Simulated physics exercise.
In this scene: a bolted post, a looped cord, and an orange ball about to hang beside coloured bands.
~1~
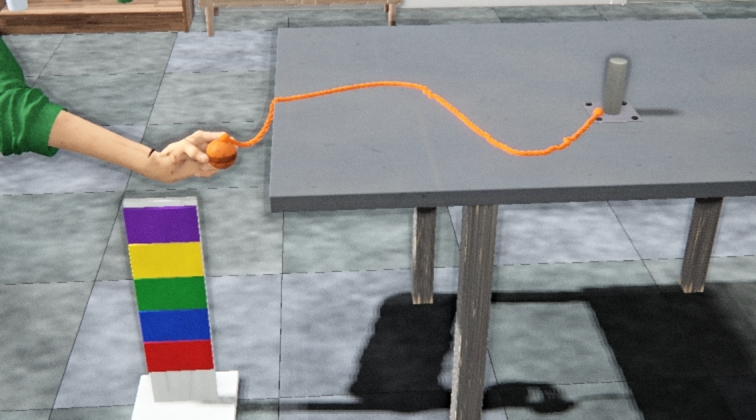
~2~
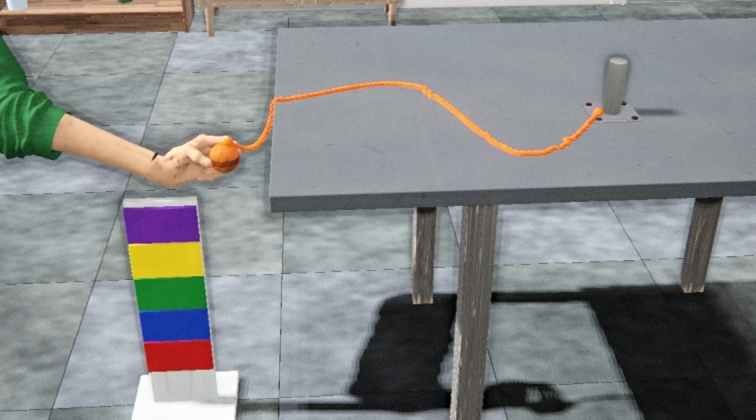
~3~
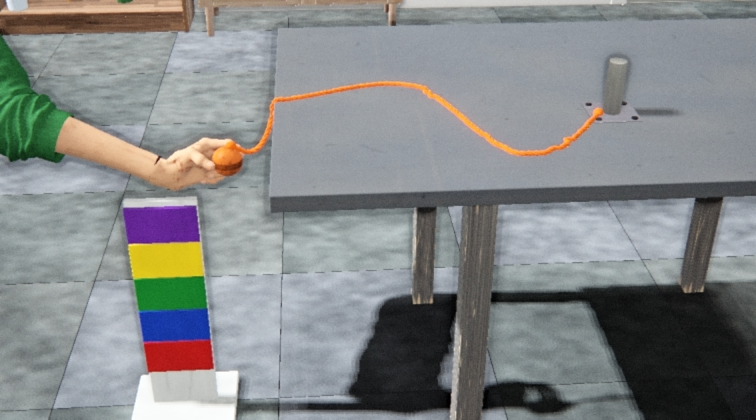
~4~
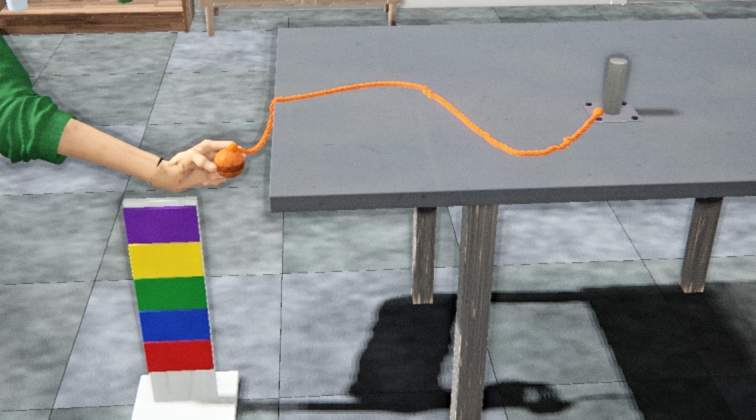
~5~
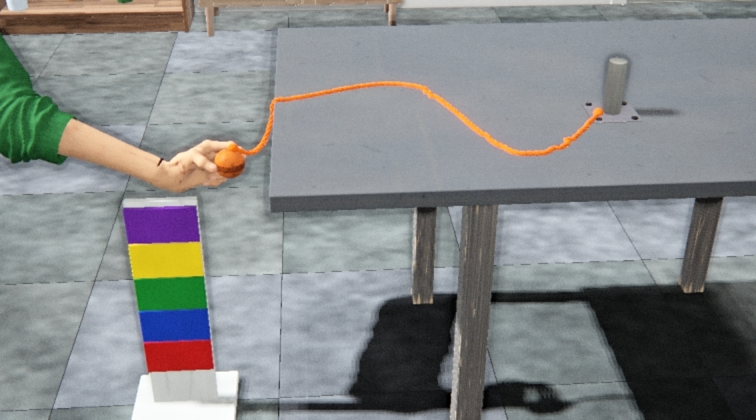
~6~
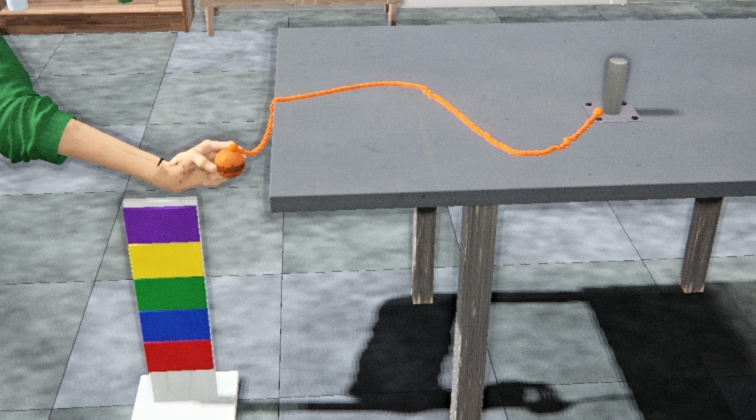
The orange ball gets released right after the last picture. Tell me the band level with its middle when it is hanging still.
That is the blue band.
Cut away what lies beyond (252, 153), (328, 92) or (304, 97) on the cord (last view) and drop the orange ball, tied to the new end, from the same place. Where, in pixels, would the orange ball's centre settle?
Try 1: (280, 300); try 2: (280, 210); try 3: (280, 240).
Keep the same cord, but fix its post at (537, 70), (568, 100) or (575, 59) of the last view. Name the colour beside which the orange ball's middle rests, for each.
Result 1: Red. Result 2: Red. Result 3: Blue.
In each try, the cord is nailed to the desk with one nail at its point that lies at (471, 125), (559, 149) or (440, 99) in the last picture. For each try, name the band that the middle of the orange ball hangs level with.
Try by try: Yellow; green; purple.
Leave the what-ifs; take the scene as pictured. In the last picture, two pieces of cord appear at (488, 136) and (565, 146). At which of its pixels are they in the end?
Result - first point (408, 117), second point (505, 114).
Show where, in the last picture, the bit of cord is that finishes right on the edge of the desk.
(420, 88), approximately.
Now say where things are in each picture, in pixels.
The first picture shows orange ball (222, 154); purple (162, 227); yellow (166, 261); green (171, 295); blue (175, 327); red (179, 357).
The second picture shows orange ball (225, 158); cord through (581, 132) (509, 150) (452, 110) (390, 84) (297, 98).
The third picture shows orange ball (228, 161).
The fourth picture shows orange ball (230, 163); cord through (581, 132) (509, 150) (452, 110) (390, 84) (297, 98).
The fifth picture shows orange ball (230, 163).
The sixth picture shows orange ball (230, 163); cord through (581, 132) (509, 150) (452, 110) (390, 84) (297, 98).
Early on, ball near (295, 332); level with blue.
Midway, ball near (285, 345); level with blue.
Finally, ball near (288, 347); level with blue. The cord holds its middle at blue.
